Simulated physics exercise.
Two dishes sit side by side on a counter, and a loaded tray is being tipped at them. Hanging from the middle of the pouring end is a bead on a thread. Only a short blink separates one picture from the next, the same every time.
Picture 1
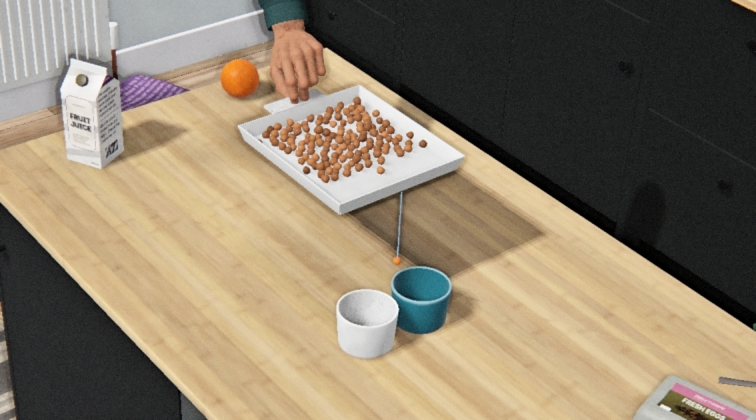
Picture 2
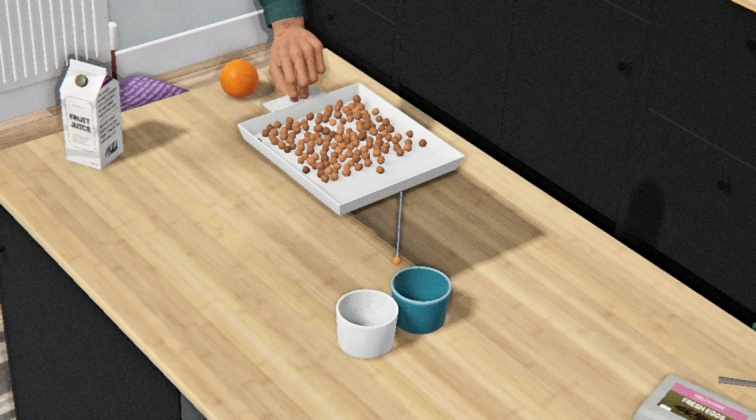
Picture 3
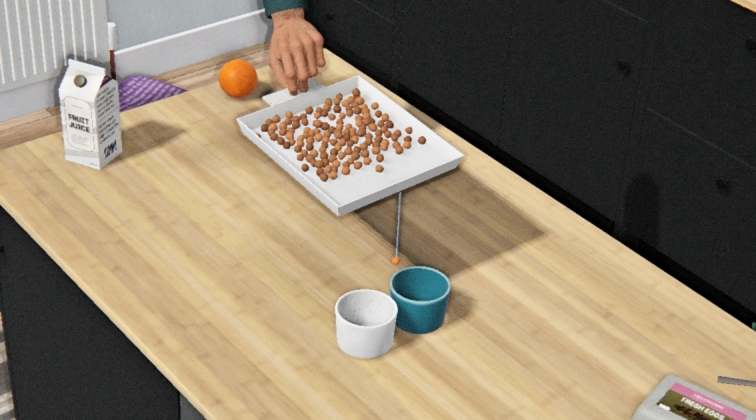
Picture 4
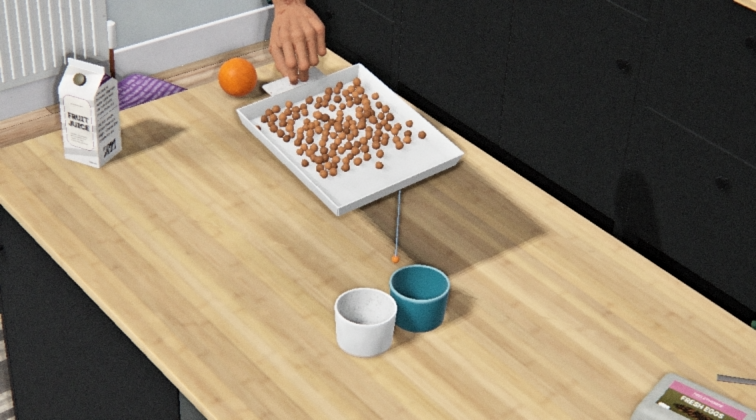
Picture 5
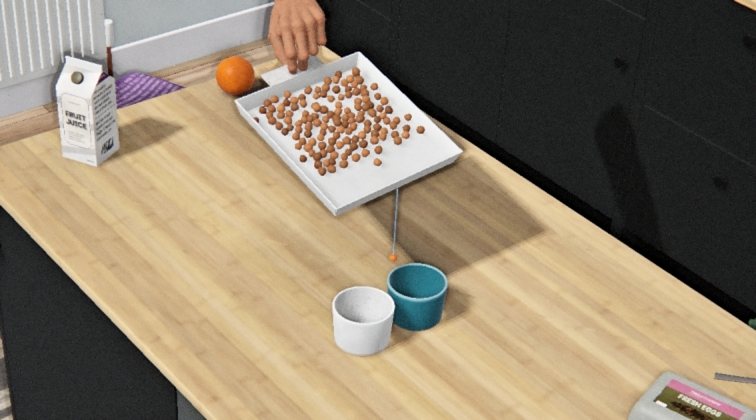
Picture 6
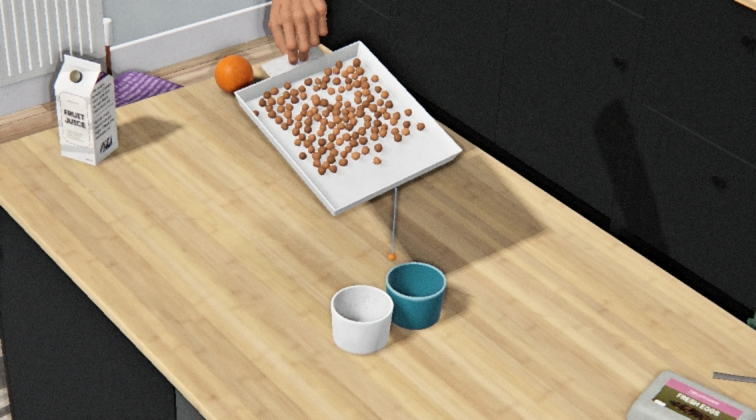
A hand gradually tilting a white tray of hazelnuts above a counter, beside a white dish and a teal dish.
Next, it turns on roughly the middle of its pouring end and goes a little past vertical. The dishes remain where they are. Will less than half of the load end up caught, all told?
No, the greater share is caught.
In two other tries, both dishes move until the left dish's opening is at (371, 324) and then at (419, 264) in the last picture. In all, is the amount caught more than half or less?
First try: A minority; second try: A minority.
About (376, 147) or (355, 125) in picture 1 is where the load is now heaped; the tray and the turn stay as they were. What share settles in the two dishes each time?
Close to 70 and close to 70 per cent.
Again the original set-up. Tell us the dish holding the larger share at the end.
Note: Fuller is the one placed left.
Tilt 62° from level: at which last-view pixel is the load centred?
Centre estimate: (365, 176).
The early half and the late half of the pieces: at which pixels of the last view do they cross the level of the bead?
First part (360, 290), rest (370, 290).
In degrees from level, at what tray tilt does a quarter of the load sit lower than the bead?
100°.
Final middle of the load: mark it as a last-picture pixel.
I'd mark it at roughly (361, 333).
Shortly afterwards, tray tipped steeply; all but a few on the tray; only a few in the left dish; only a few in the air.
Next, tray tipped past a quarter turn; near half on the tray; near a quarter in the left dish; only a few in the right dish; only a few outside both; near a third in the air.
Some moments later, tray tipped past a quarter turn; near two thirds in the left dish; a little in the right dish; near a quarter outside both.
In the end, tray tipped past a quarter turn; near two thirds in the left dish; a little in the right dish; near a quarter outside both.
